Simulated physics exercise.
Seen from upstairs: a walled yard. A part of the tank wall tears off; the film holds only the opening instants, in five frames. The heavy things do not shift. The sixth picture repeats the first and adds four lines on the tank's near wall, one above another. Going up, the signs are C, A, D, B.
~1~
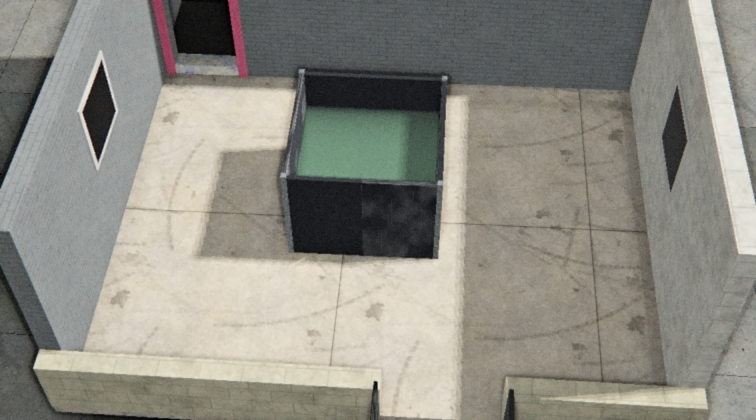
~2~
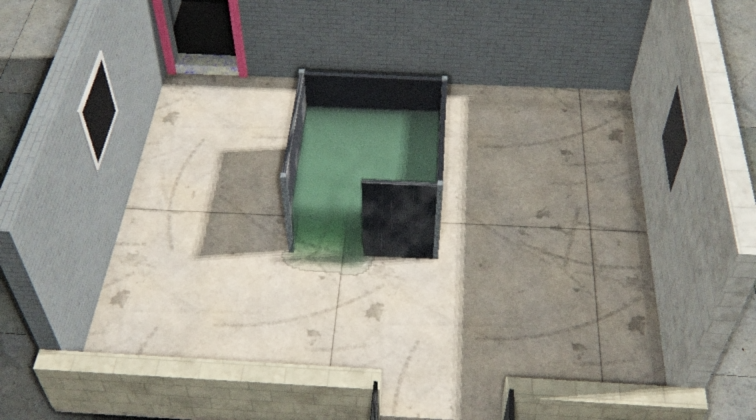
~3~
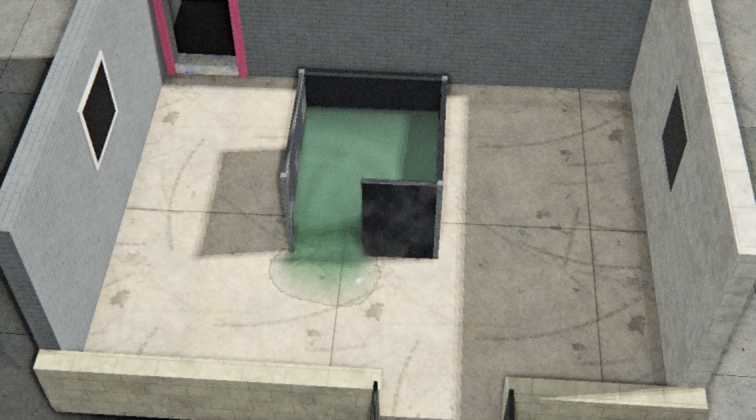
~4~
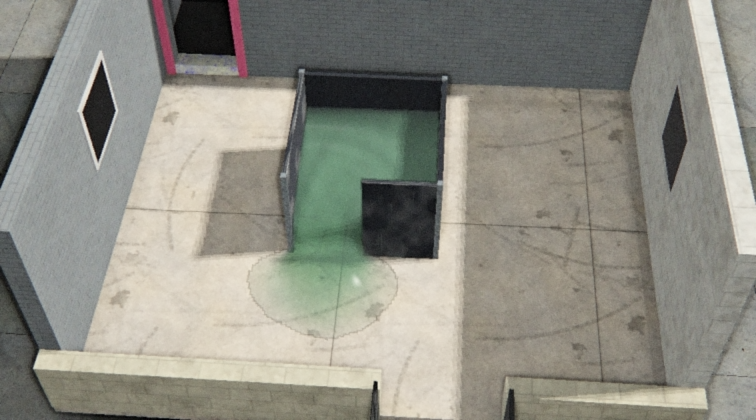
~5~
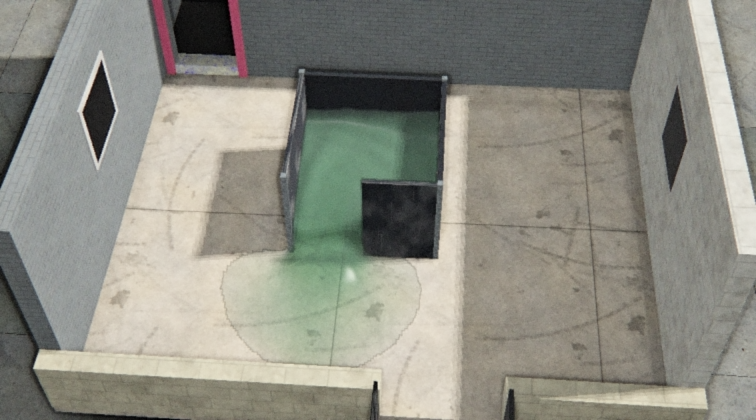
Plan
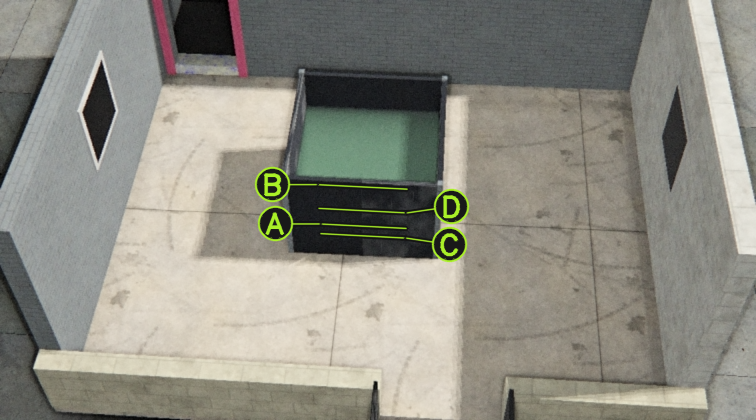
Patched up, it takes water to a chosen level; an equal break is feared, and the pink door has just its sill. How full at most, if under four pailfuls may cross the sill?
Choose D.
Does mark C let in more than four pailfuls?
No.
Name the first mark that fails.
Mark B.
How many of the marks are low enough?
Three.
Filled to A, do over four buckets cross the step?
No, not at all.
On the marked copy, A at (363, 226); B at (362, 186); C at (363, 235); D at (362, 210); from the bottom up C, A, D, B.
Choosing A, nothing gets over.
Choosing B, about 11 bucketfuls get in.
Choosing C, nothing gets over.
Choosing D, a splash gets over, under a bucket.
